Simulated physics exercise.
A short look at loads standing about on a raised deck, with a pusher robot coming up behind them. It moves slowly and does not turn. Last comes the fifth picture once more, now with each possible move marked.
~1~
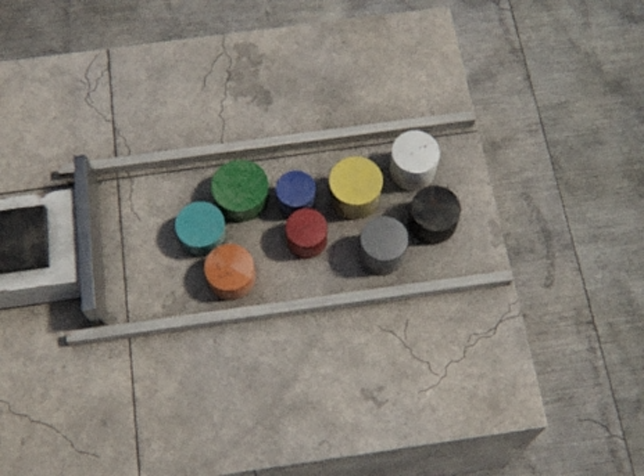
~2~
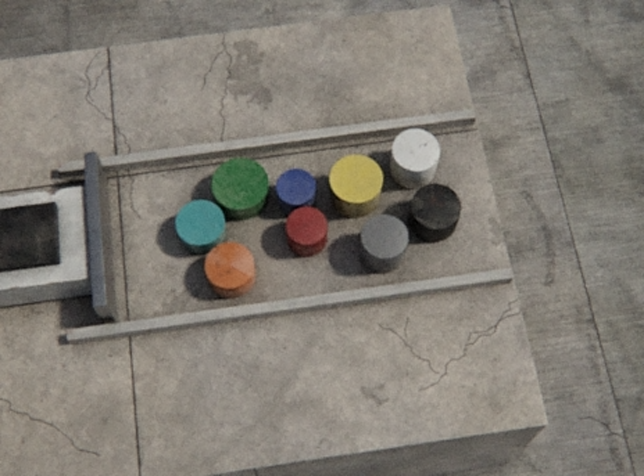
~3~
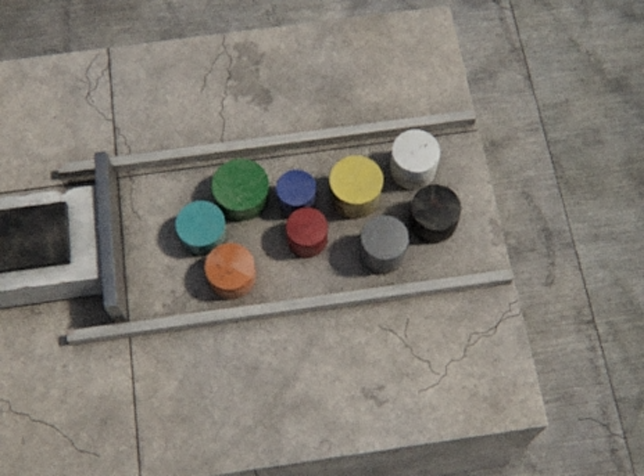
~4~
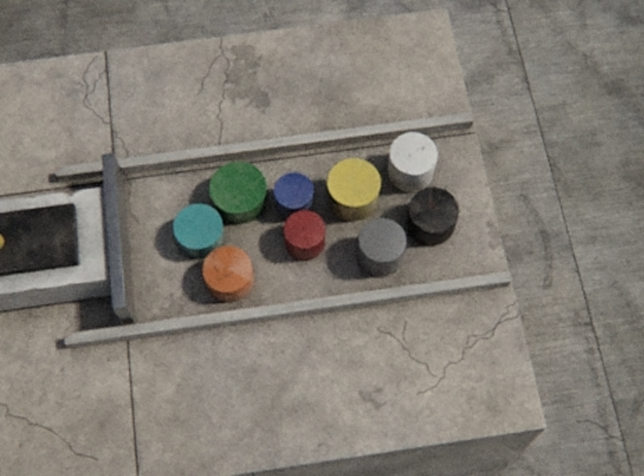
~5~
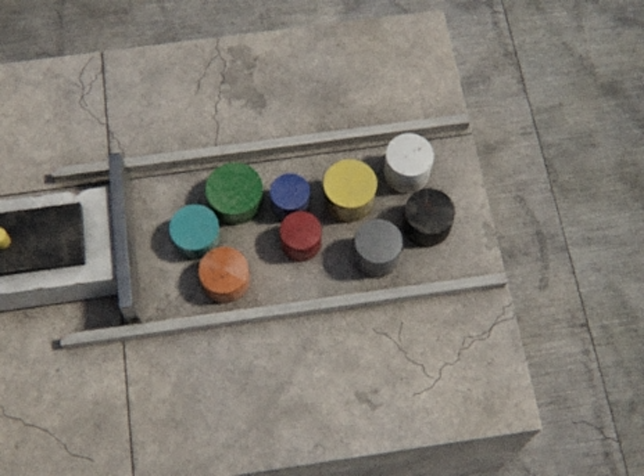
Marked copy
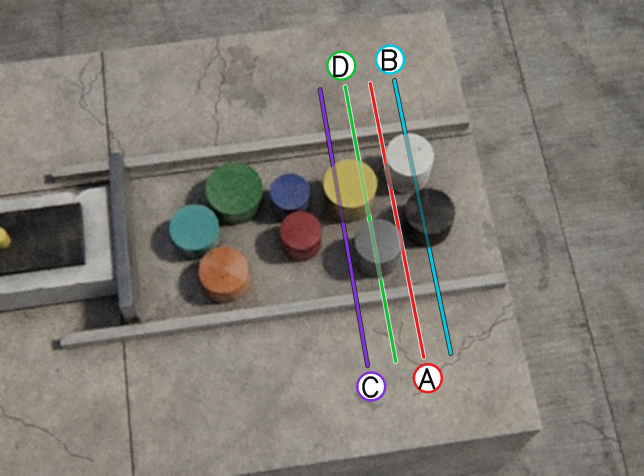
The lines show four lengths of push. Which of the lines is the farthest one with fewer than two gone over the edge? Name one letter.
Up to line D.
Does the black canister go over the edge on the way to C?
No.
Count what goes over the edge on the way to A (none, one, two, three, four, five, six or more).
Two.
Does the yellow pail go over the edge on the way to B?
Yes.
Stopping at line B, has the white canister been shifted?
By then, yes.
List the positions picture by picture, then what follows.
Yellow pail (356, 189); black canister (434, 215); turquoise pail (201, 230), in the first picture.
Robot (18, 237); green pail (241, 189), in the second picture.
Robot (28, 237); grey canister (384, 245), in the third picture.
Robot (37, 238); red canister (305, 235), in the fourth picture.
Robot (43, 238); yellow pail (350, 192); black canister (428, 218); turquoise pail (195, 233), in the fifth picture.
On the marked copy, A at (395, 212); B at (421, 209); C at (342, 220); D at (369, 216).
Following D. Soon after the start, robot (135, 225); orange canister (251, 277); green pail (246, 185).
Later, robot (225, 213); white canister (435, 152); black canister (442, 223).
In the end, robot (291, 204); black canister (496, 228); yellow pail (472, 186); none fallen.
As for the rest, A drops two; B drops five; C is within the limit but short.
